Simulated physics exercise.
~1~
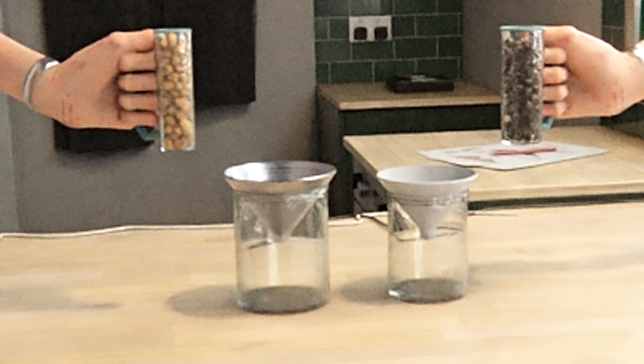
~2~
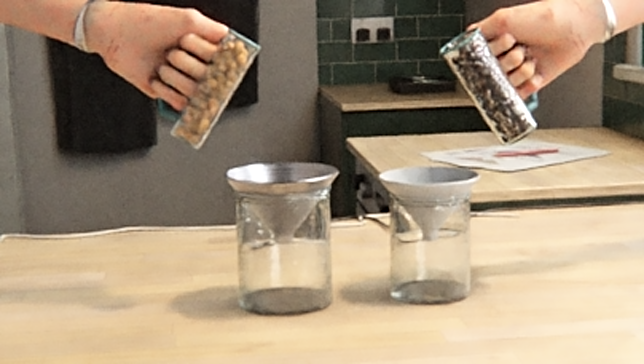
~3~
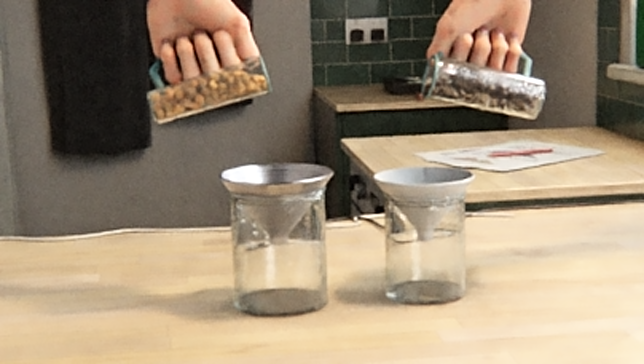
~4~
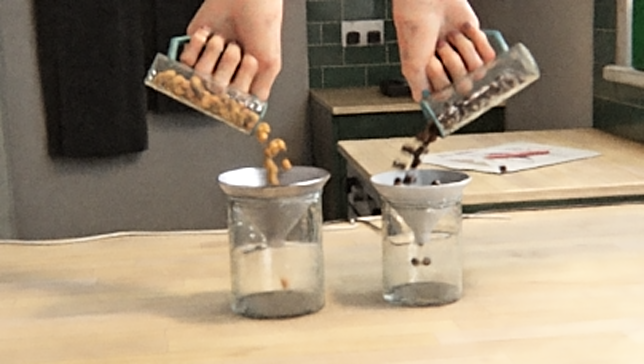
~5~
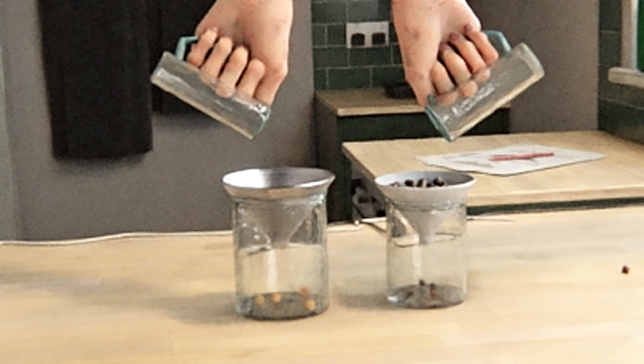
Two hands tip cups of beans into funnels, where most stays above the glass jars.
